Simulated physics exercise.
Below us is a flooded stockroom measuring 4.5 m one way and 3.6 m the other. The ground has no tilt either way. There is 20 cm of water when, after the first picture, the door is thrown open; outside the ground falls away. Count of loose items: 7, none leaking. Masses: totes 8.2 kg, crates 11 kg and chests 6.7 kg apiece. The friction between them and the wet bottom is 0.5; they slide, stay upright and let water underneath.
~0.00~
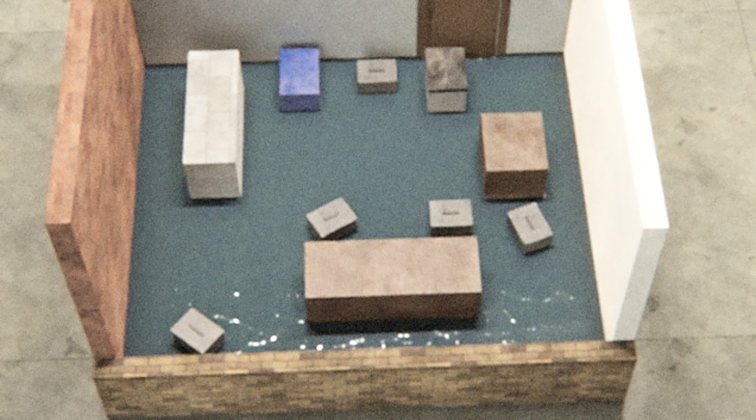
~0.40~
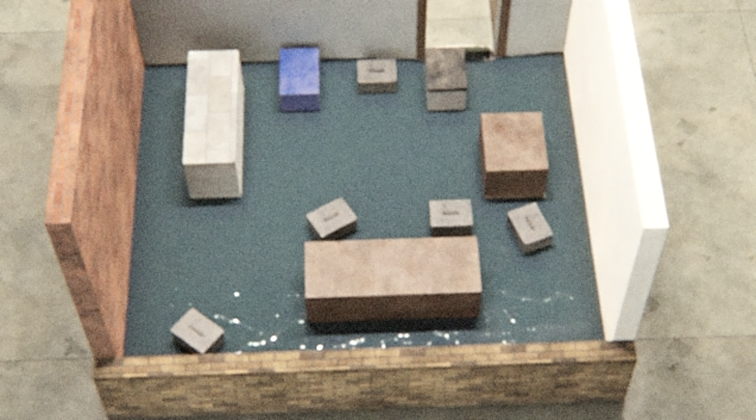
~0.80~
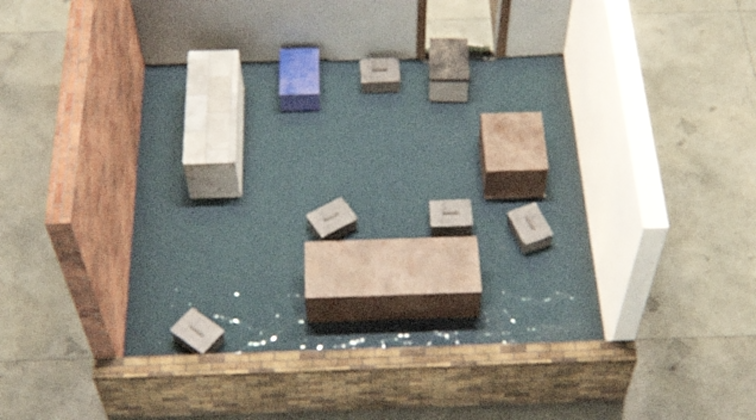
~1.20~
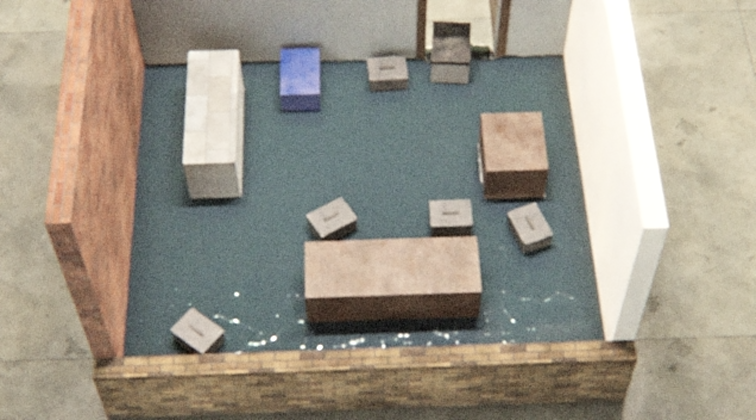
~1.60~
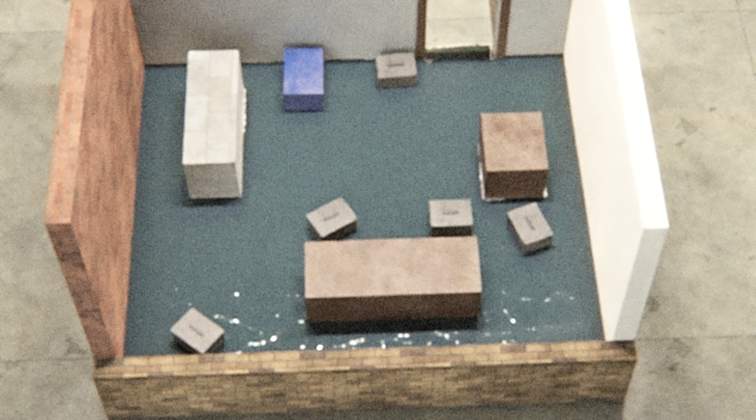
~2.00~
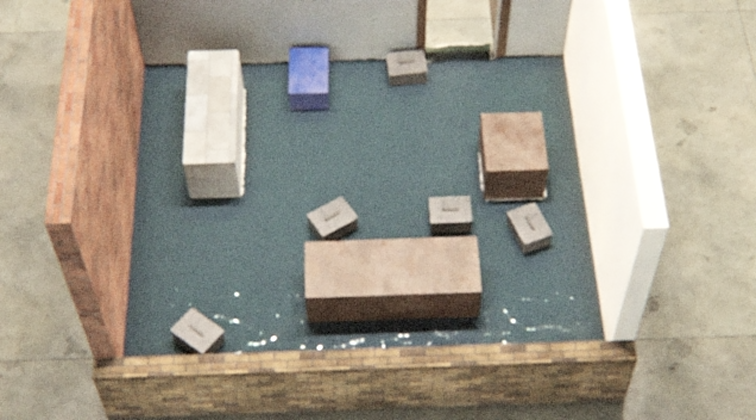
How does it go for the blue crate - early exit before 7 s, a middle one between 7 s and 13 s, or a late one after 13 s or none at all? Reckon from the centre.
The blue crate makes a middle exit.
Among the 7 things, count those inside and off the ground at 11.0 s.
It comes to 4.
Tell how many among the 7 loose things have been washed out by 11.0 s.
By that point, 3.
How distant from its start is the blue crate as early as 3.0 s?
Some 20 cm from the start.
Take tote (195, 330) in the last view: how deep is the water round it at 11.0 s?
Depth: Near 15 cm.
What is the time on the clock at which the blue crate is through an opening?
Somewhere near 10.0 s.
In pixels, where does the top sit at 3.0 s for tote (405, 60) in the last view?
Estimated pixel: Around (445, 37).
After 3.0 s the blue crate is near (320, 68), 0.2 m from its start, afloat; 1 of 7 are out; 6 afloat.
After 6.8 s the blue crate is near (383, 66), 0.9 m from its start, afloat; 2 of 7 are out; 5 afloat.
After 11.0 s the blue crate has gone out (at 10.1 s); 3 of 7 are out; 4 afloat.
After 15.0 s the blue crate has gone out (at 10.1 s); 4 of 7 are out; 3 afloat.
